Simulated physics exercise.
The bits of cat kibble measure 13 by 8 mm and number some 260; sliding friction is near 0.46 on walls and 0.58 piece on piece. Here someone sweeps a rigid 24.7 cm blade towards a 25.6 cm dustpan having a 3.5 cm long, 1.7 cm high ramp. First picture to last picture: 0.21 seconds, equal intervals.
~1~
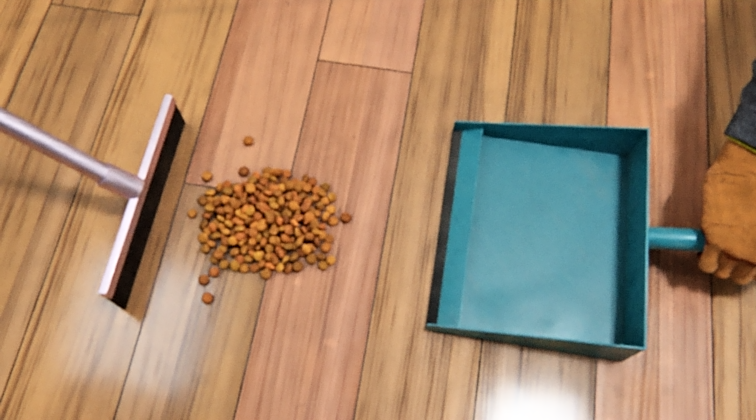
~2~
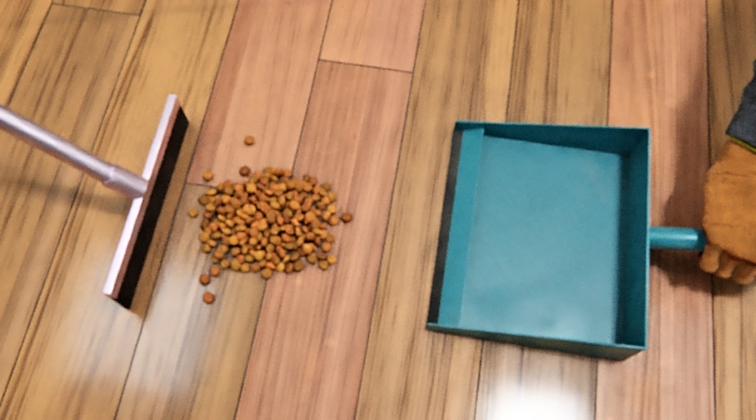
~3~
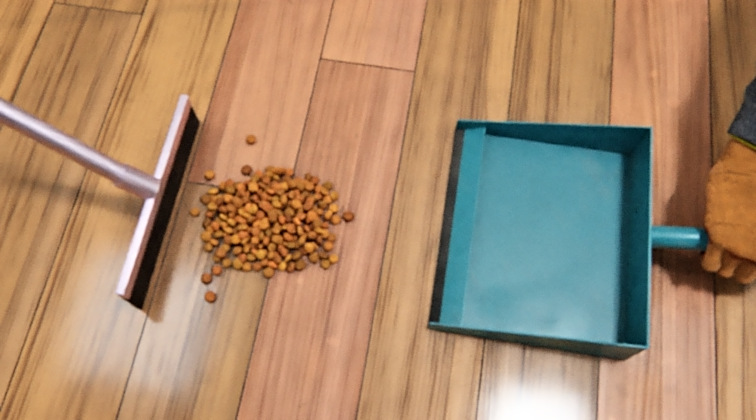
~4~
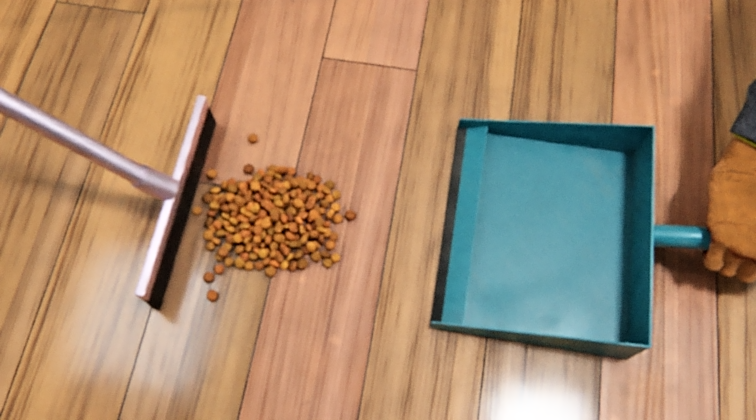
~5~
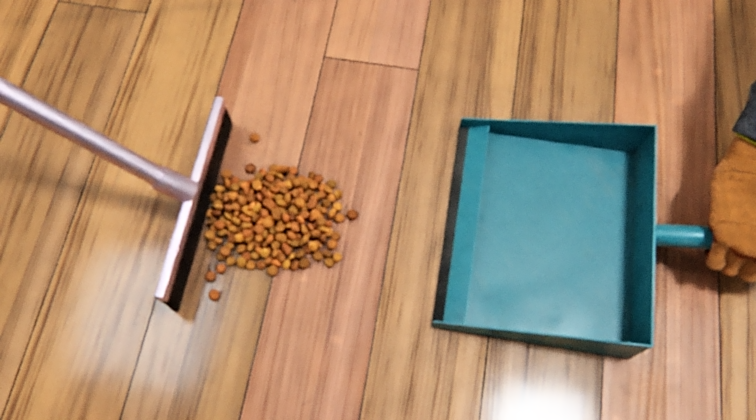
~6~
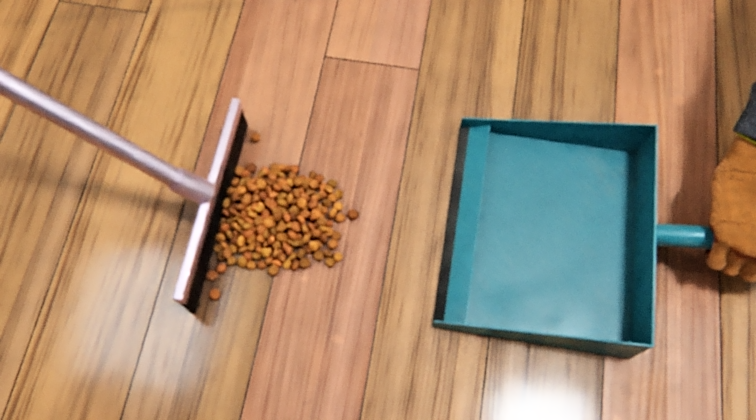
Squeegee-like blade sliding right across a wooden floor, meeting and nudging a brown kibble pile while a gloved hand holds a teal dustpan.
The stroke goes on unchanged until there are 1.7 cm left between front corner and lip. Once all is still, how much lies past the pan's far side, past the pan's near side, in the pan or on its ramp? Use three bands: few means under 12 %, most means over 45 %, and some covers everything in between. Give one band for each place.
Far side: Few, near side: Few, pan: Most.
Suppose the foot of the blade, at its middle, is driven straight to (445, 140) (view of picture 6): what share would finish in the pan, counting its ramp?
I'd expect around 35 per cent.
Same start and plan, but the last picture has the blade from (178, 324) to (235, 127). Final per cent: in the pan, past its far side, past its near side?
Per cent by place - pan 30, far side 0, near side 25.
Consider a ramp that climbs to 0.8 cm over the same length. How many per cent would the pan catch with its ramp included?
In that case some 65 per cent.
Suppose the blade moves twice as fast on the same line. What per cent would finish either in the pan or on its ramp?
Then near 65 in a hundred.
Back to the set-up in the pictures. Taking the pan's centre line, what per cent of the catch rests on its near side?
Something like 60 in a hundred.
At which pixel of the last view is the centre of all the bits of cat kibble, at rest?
Estimated resting centre: Around (454, 242).
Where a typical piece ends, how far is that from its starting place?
About 22 cm.
Then, 0.26 s after the last picture, middle of the blade 15 cm from the lip; 0 % over the lip, far side 0 %, near side 0 %.
Then, 0.44 s after the last picture, middle of the blade 6 cm from the lip; 5 % over the lip, far side 0 %, near side 5 %.
Then, 0.74 s after the last picture, middle of the blade 2 cm from the lip; 60 % over the lip, far side 0 %, near side 5 %.
In the end, far side 0 %, near side 5 %, pan 60 %, in front of the lip or behind the blade 35 %.
